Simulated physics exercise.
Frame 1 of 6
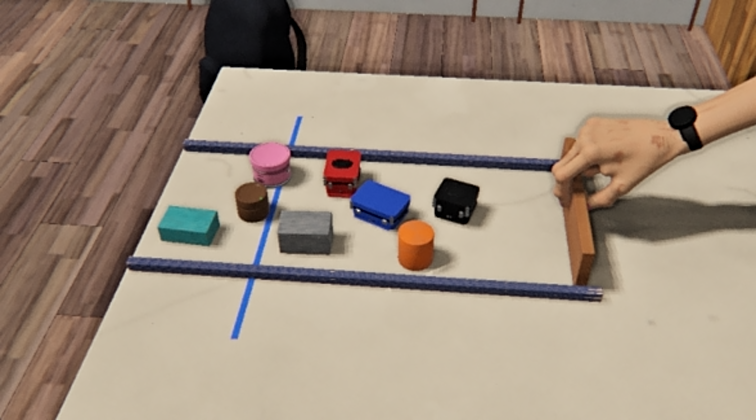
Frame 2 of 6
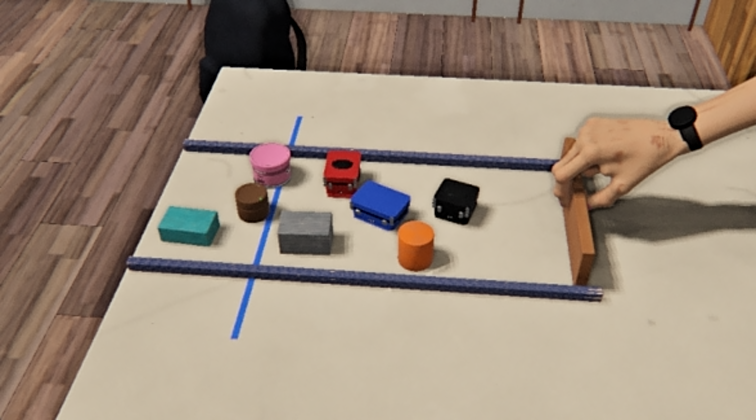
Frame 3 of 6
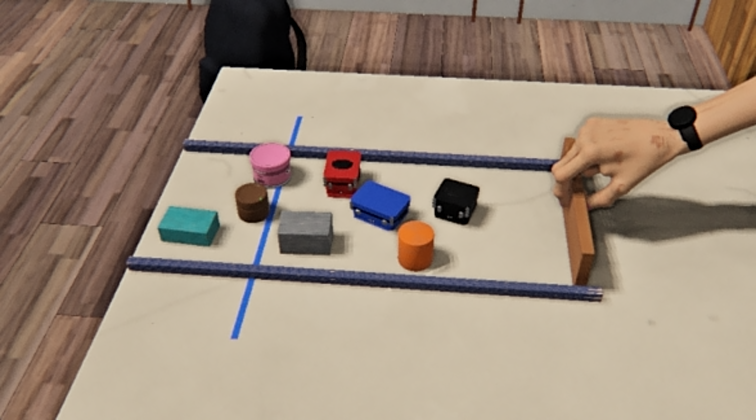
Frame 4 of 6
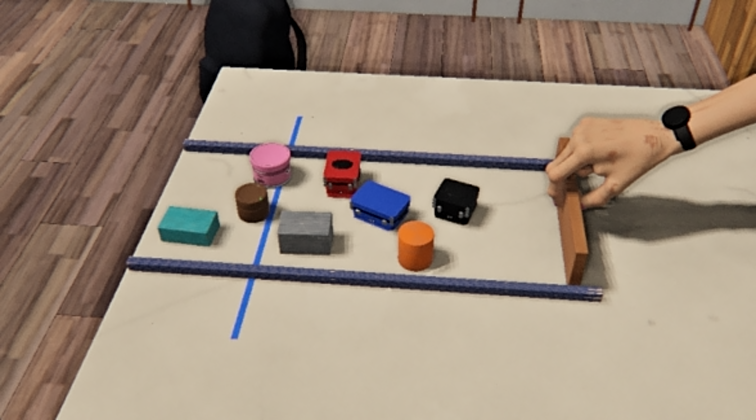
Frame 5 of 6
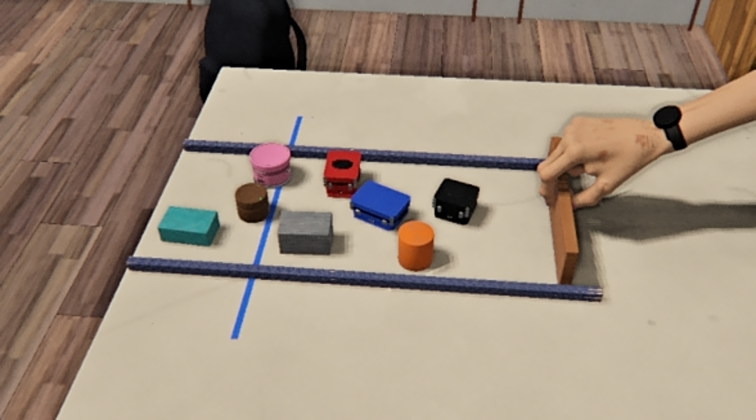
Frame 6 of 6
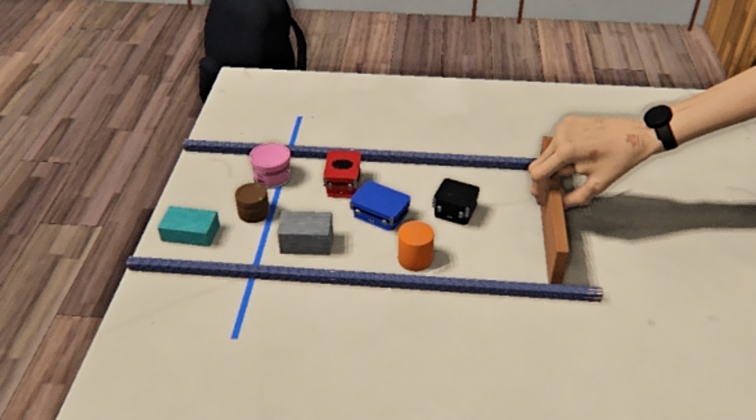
On a pale tabletop above a wooden floor, seen from a raised, unmoving view, two dark blue rails run across with a blue tape line crossing them at left. Between them sit turquoise and grey blocks, small pink, brown and orange round items, and red, blue and black cases. At right, a hand wearing a black watch holds a brown board still, then slides it slightly left, touching none of them.
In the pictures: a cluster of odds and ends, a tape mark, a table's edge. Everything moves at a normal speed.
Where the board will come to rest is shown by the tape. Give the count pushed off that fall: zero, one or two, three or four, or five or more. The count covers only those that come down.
I expect the edge to claim none.
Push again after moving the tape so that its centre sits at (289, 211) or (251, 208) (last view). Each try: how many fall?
Down on the floor: 0 and 2.
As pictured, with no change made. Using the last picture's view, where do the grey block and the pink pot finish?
The grey block stops around (205, 230); the pink pot around (212, 161).
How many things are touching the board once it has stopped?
Number: 3.
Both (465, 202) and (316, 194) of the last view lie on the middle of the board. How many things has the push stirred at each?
Well, it's 1 at the first one and 7 at the second.
Early on, none off yet; turquoise block at rest near (189, 226); brown lid at rest near (253, 203); pink pot at rest near (271, 166).
Finally, the number that fall off is zero.
